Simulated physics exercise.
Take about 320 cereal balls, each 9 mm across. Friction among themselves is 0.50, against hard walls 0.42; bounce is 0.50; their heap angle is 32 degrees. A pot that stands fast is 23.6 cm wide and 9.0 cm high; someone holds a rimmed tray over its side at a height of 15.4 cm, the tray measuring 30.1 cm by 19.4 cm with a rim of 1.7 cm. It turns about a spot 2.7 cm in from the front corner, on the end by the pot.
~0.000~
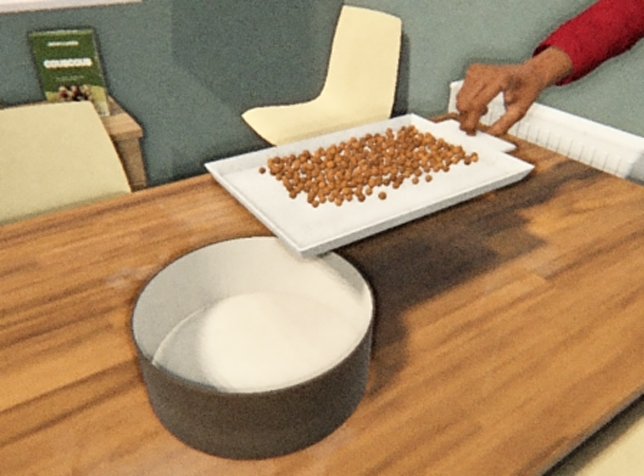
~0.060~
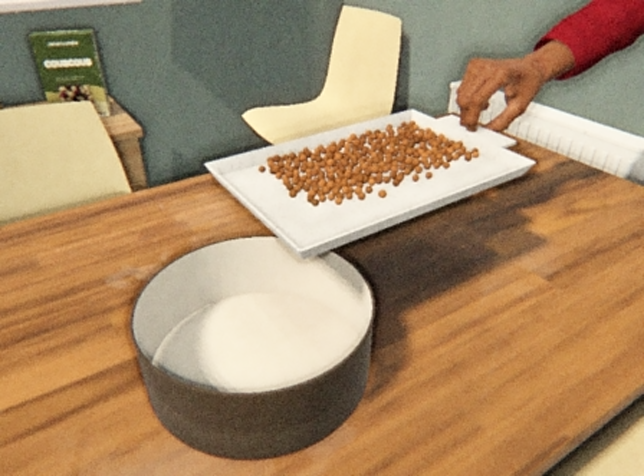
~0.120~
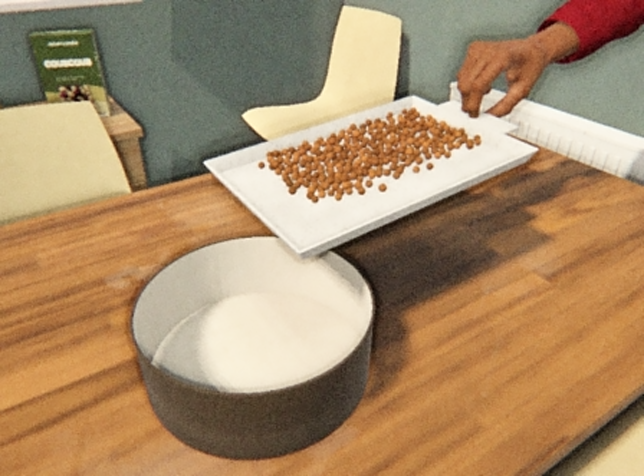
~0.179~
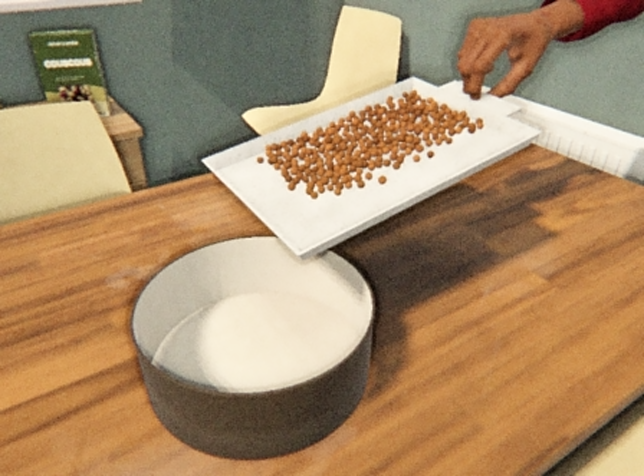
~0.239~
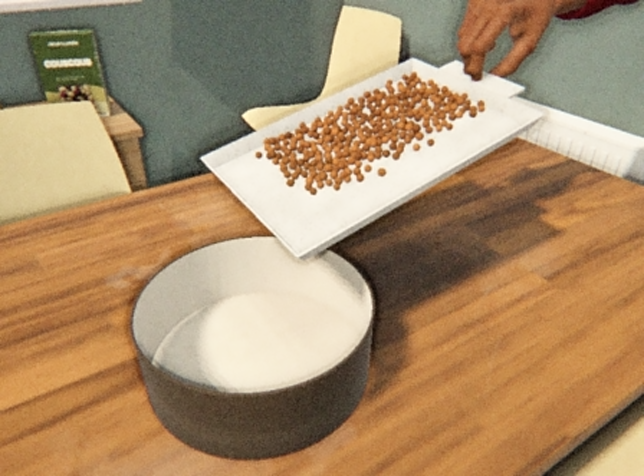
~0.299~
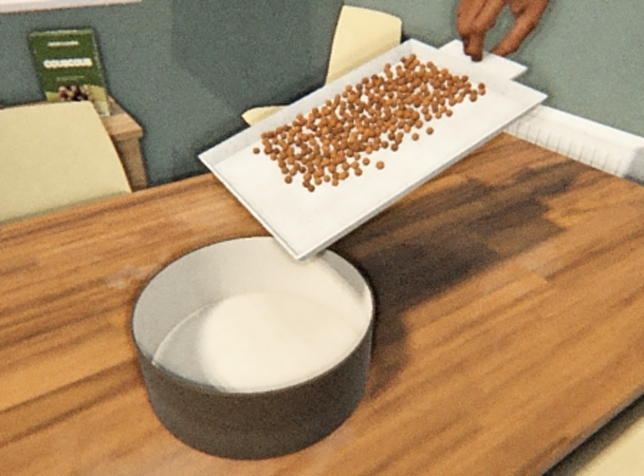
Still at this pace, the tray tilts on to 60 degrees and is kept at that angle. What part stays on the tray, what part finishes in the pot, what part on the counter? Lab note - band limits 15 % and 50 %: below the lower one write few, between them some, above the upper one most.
Tray = some; pot = most; counter = few.
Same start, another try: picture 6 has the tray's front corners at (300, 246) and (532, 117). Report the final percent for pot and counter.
Pot: 20, counter: 0.
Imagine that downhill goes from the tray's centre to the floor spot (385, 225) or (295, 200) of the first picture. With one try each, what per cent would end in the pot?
The share comes to about 45 in a hundred, then about 35 in a hundred.
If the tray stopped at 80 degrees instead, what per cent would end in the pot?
About 100 in a hundred would end up in the pot.
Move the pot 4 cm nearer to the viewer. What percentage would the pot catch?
I'd put it at around 60 per cent.
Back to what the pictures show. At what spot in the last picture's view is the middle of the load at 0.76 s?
Expected load position: Near (273, 192).
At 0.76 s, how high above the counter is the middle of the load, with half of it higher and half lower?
Median height: Approx. 20 cm.
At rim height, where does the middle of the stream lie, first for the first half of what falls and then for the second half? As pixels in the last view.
Around (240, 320), then (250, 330).
Then, at 0.58 s, tilt 39 degrees; the tray holds 100 %, the pot 0 %.
After 0.76 s, tilt 53 degrees; the tray holds 90 %, the pot 0 %.
After 1.07 s, tilt 60 degrees; the tray holds 40 %, the pot 55 %.
At rest (1.9 s), tray 35 %, pot 65 %, counter 0 %.
